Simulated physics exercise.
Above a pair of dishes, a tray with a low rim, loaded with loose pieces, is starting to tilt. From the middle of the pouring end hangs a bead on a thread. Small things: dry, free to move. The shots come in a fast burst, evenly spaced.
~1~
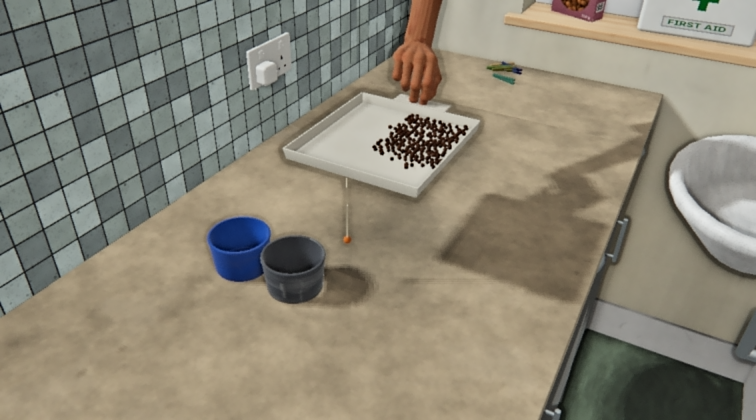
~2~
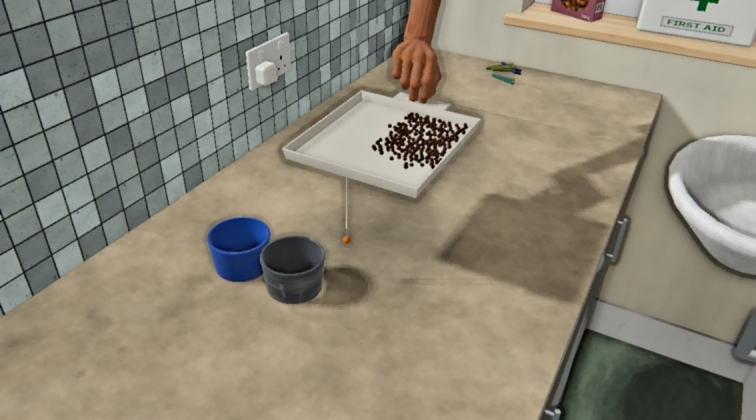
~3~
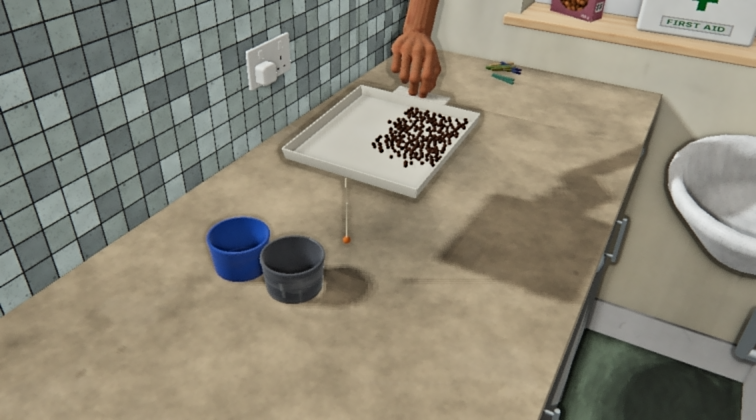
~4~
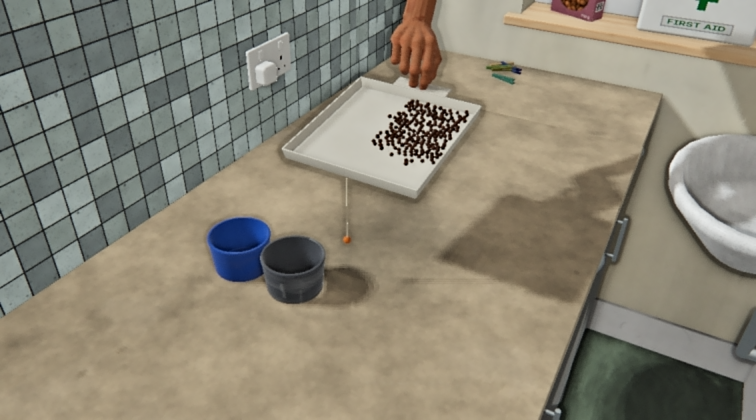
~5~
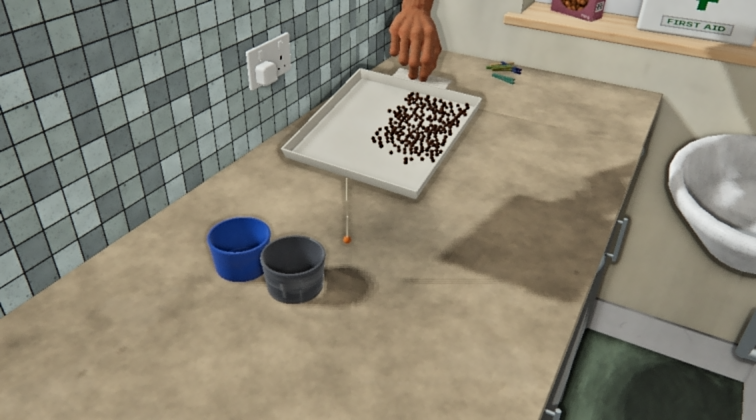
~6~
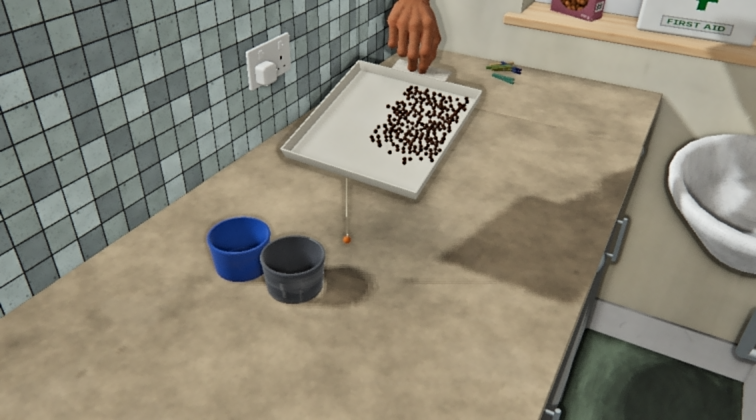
White tray of small dark brown pieces tilting gradually as a hand raises its far end above blue and grey dishes.
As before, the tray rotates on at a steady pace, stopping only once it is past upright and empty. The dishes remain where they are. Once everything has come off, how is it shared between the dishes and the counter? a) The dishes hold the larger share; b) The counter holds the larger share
b.
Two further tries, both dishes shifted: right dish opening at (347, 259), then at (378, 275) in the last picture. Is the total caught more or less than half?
Try 1: A minority of it. Try 2: A majority of it.
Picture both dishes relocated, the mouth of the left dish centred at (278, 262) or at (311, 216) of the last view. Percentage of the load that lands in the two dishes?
The first gives 30 %, the second 0 %.
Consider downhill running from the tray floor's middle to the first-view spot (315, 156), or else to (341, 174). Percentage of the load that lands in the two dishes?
I'd say roughly 20 percent with the first slope, 30 percent with the other.
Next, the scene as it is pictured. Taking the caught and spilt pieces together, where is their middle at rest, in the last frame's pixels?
It settles centred around (365, 324).
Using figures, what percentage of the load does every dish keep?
Final split: Left dish some 0 per cent, right dish some 0 per cent.
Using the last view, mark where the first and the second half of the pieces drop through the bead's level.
About (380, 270), and after that about (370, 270).
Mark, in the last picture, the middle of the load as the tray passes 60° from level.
The load is centred about (385, 179).
Just after the last frame, tray tipped steeply; almost all on the tray; just a few in the right dish; just a few outside both; just a few in the air.
A moment on, tray tipped right over; roughly a third on the tray; just a few in the right dish; roughly a quarter outside both; roughly a third in the air.
Further on, tray tipped past a quarter turn; just a few in the right dish; almost all outside both.
When it is over, tray tipped past a quarter turn; just a few in the right dish; not one in the left dish; almost all outside both.
